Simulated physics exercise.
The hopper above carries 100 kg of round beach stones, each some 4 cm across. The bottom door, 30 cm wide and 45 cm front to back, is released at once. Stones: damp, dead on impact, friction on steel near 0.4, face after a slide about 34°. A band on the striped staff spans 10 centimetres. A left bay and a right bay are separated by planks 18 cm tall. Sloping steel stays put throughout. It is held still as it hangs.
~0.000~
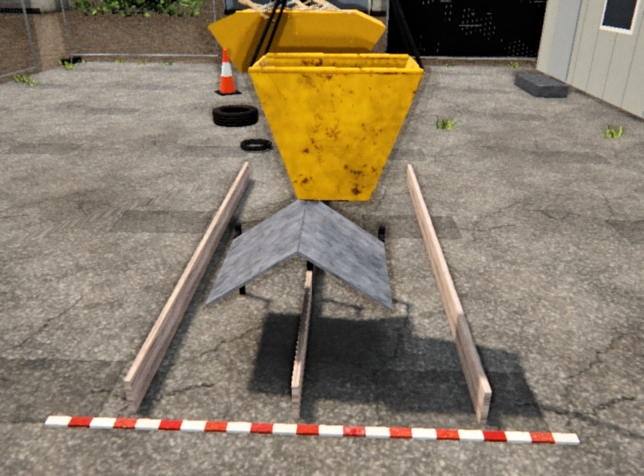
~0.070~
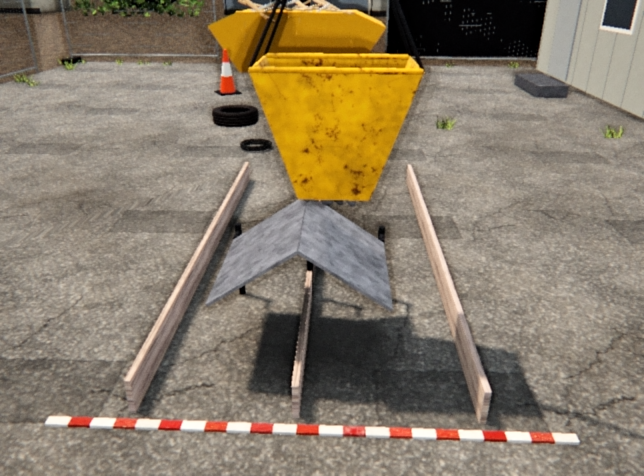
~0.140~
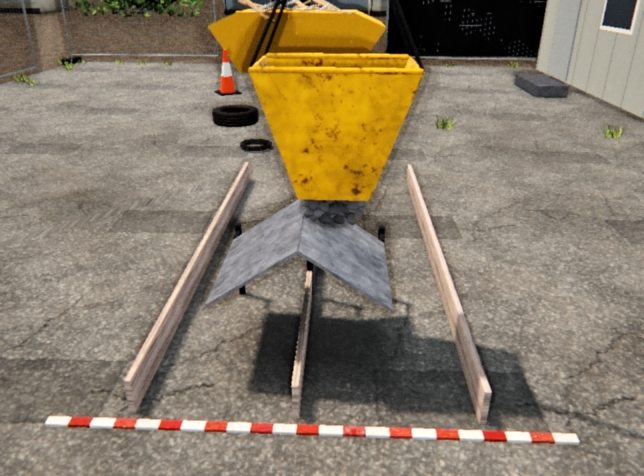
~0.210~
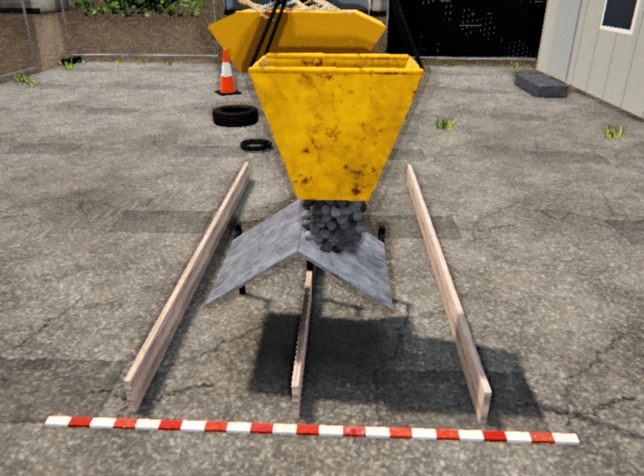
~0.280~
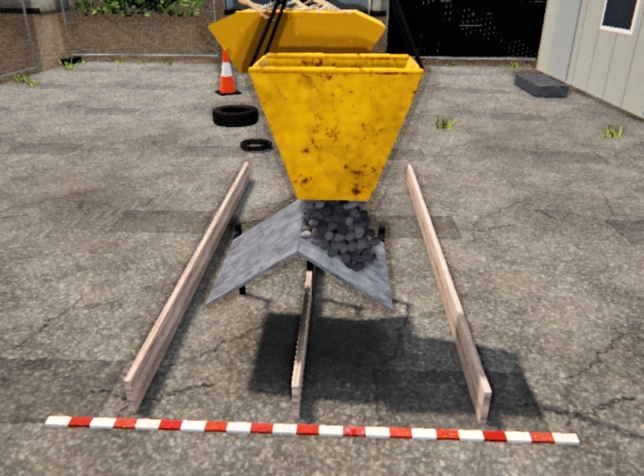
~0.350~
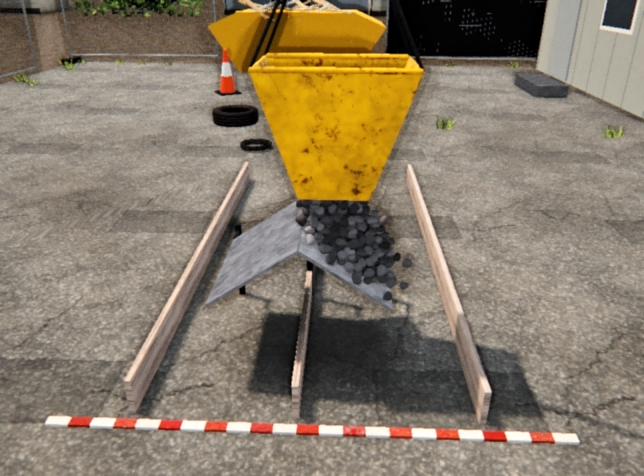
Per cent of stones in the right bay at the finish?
93 %.
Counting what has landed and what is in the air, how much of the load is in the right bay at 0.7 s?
About 65 per cent of it.
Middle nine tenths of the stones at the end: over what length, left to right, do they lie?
About 50 cm.
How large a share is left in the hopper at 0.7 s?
Close to 0 percent has not yet come out.
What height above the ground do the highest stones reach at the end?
The topmost stones rest about 22 cm above the ground.
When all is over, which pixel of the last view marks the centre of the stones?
Their centre ends up around (427, 334).
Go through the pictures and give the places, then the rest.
In the first frame, the outlet is at (334, 189); nothing has dropped yet.
In the second frame, the outlet is at (334, 189); 5 % is out.
The third frame shows outlet at (334, 189), the stream shows down to (337, 207); 85 % still inside.
The fourth frame shows outlet at (334, 189), the stream shows down to (341, 231); 71 % still inside.
The fifth frame shows outlet at (334, 189), the stream shows down to (364, 250); 54 % still inside.
The sixth frame shows outlet at (334, 189), the stream shows down to (389, 264); 37 % still inside.
After 0.7 s, 0 % in the hopper, 32 % on the steel, 0 % falling or lying in the left bay, 66 % falling or lying in the right bay, 1 % falling or lying right of the bays; the stones farthest right are at (491, 334).
After 1.1 s, 0 % in the hopper, 1 % on the steel, 3 % falling or lying in the left bay, 93 % falling or lying in the right bay, 3 % falling or lying right of the bays; the stones farthest right are at (567, 358).
After 1.7 s, 0 % in the hopper, 4 % falling or lying in the left bay, 93 % falling or lying in the right bay, 3 % falling or lying right of the bays; the stones farthest right are at (623, 359).
After 2.6 s, 0 % in the hopper, 4 % falling or lying in the left bay, 93 % falling or lying in the right bay, 4 % falling or lying right of the bays; the stones farthest right are at (624, 359).
After 4.5 s, 0 % in the hopper, 4 % in the left bay, 93 % in the right bay, 4 % right of the bays; the stones farthest right are at (624, 359).
